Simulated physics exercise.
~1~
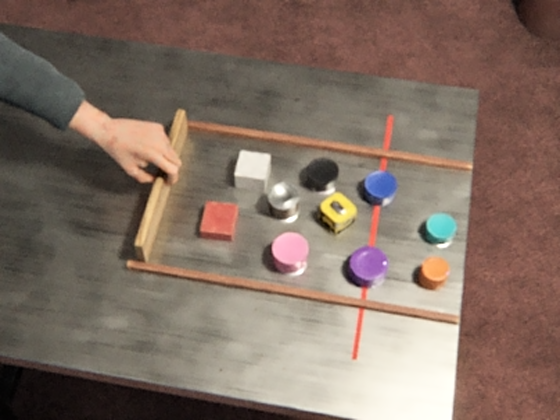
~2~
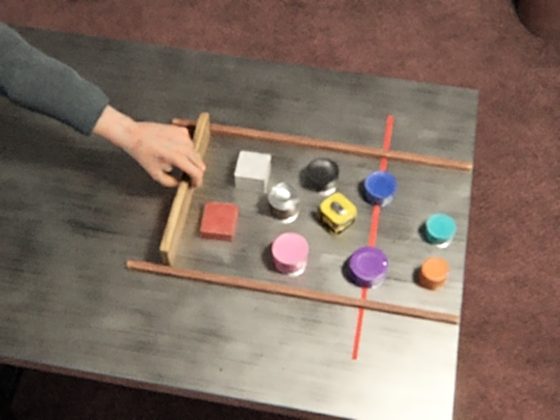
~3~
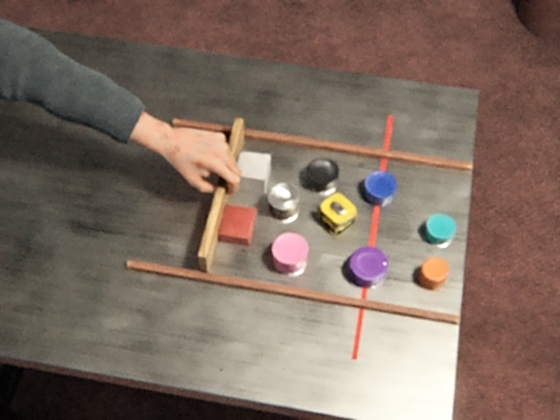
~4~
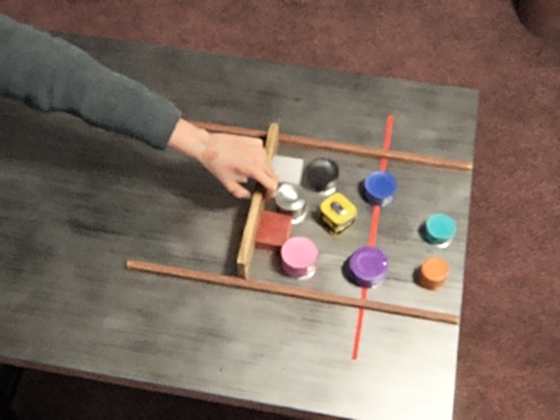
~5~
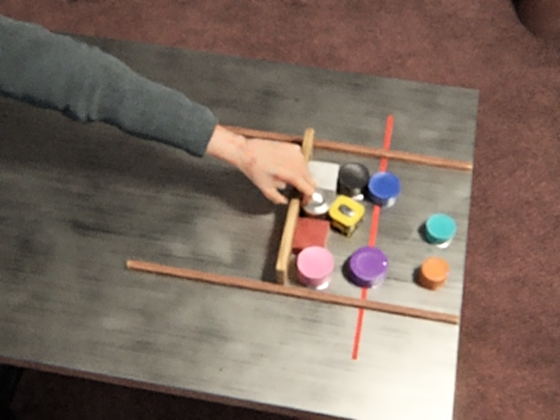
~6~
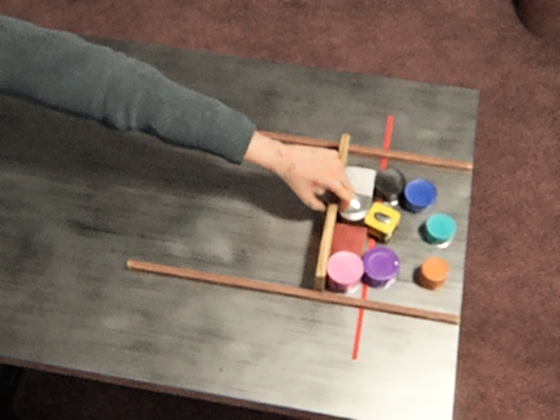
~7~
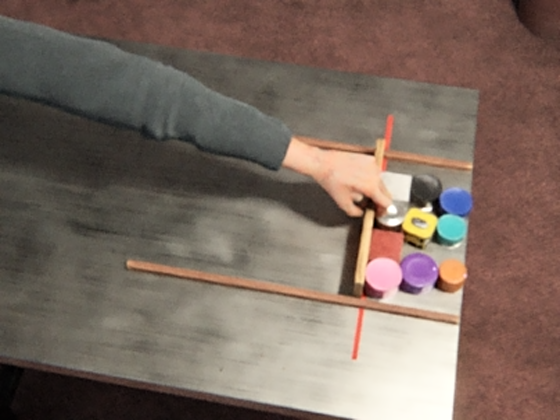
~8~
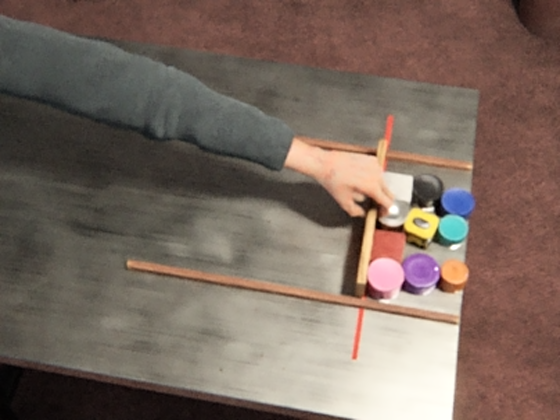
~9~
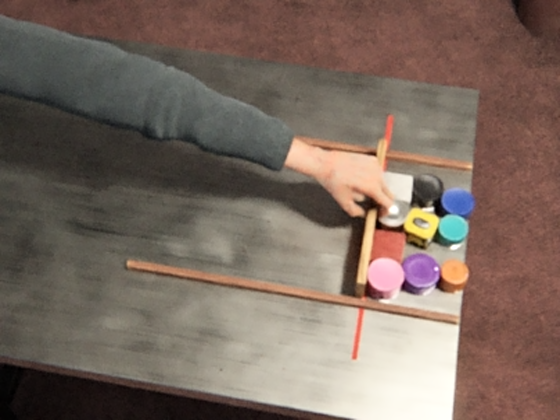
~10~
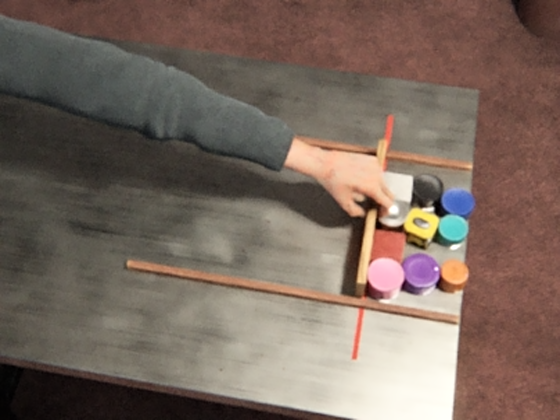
At first, a hand holds a wooden board upright at the left of a channel between two wooden strips, with blocks, small round containers and a yellow item scattered ahead of it. The hand slides the board right, and it meets the red block, then the white one. Pushed along, they close up on the silver and pink pieces, and soon the black, yellow, blue and purple ones move too. The bunch crosses the red tape and crowds toward the table's end, shifting the turquoise and orange pieces slightly. The board stops at the tape, and everything rests still on the table.
